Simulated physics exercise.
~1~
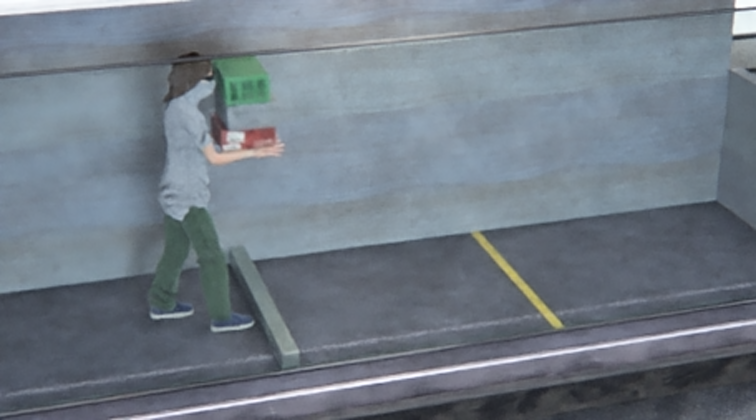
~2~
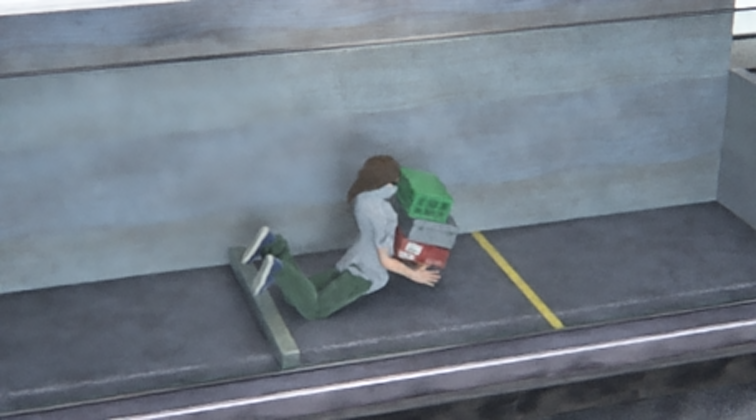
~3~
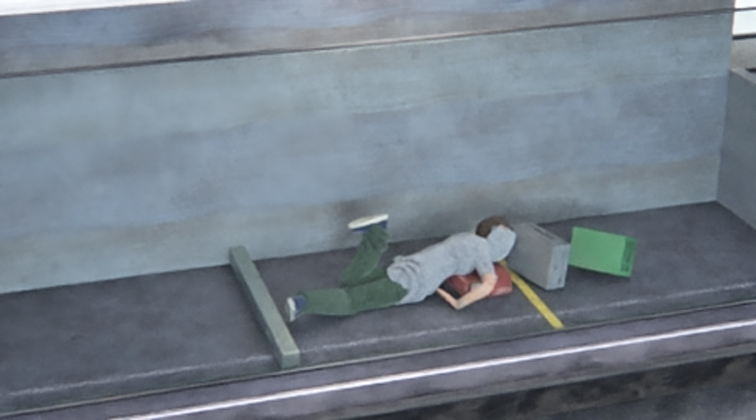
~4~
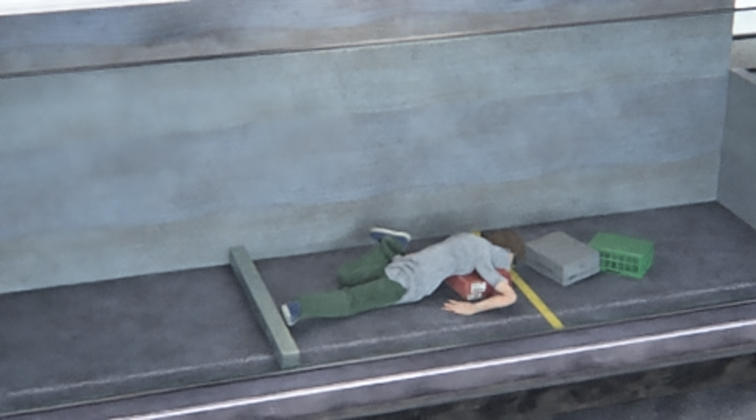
In this clip, a person carrying a green crate, grey toolbox and red parcel trips over a low rail and falls forward to the right, ending face down over the parcel, short of the yellow line, while the toolbox and crate tumble past it and come to rest.
